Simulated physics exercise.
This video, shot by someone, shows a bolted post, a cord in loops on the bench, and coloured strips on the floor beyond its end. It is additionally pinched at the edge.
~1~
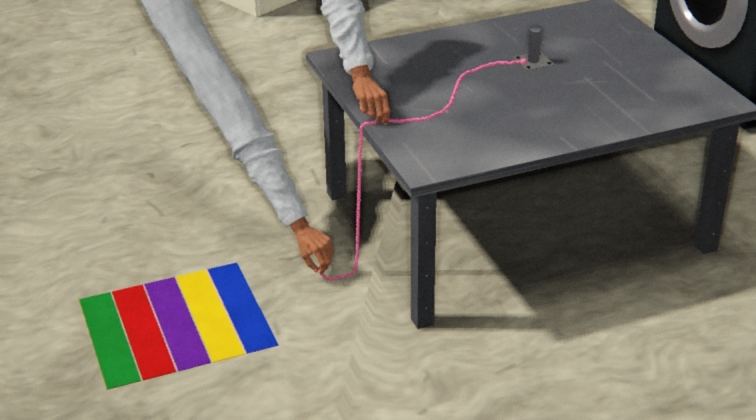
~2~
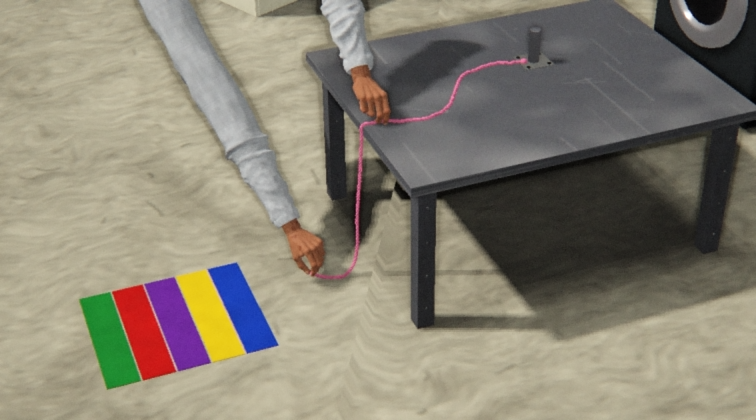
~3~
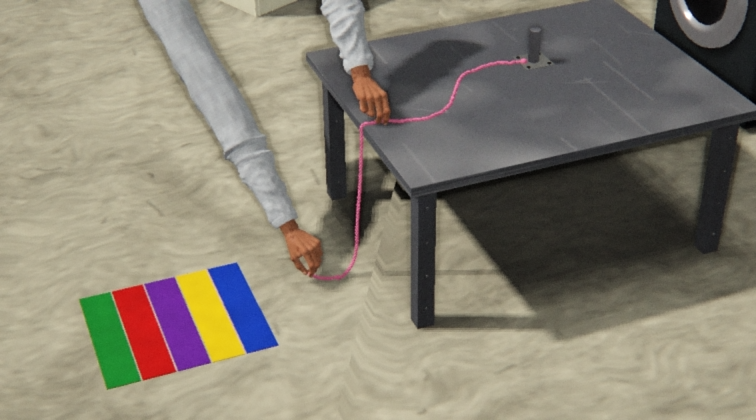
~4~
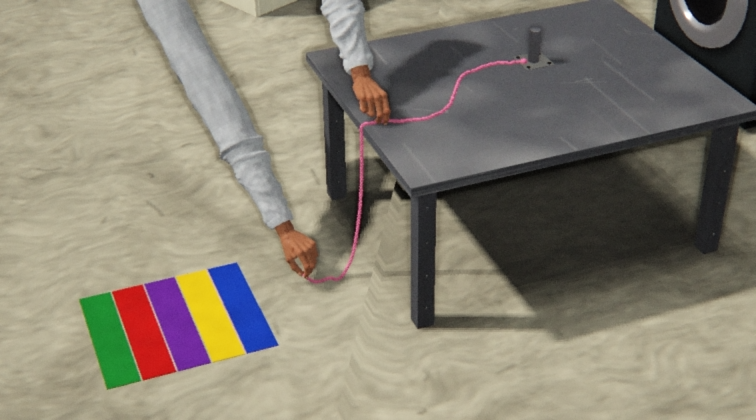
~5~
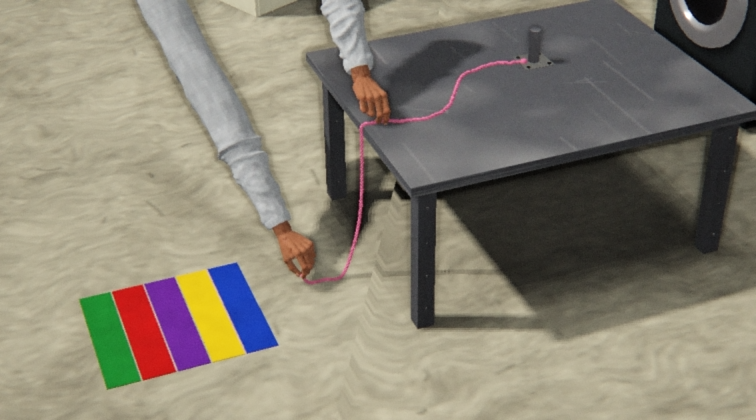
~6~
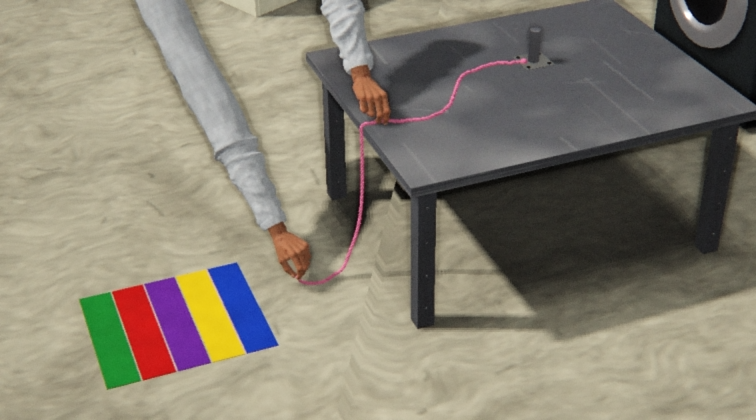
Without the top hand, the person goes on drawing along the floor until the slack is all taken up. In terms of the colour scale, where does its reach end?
At purple.
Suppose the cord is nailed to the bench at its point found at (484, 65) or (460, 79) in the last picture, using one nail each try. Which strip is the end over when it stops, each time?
Try one: Purple. Try two: Purple.
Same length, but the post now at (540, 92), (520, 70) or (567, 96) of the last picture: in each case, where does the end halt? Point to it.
Around (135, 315), (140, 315) and (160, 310).
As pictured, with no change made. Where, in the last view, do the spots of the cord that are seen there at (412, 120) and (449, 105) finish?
Final positions are (370, 114) and (412, 100), in that order.
Early on, end near (241, 290); over blue.
Midway, end near (197, 301); over yellow.
At the end of the slack, end near (170, 307); over purple. It gets as far as the purple strip.
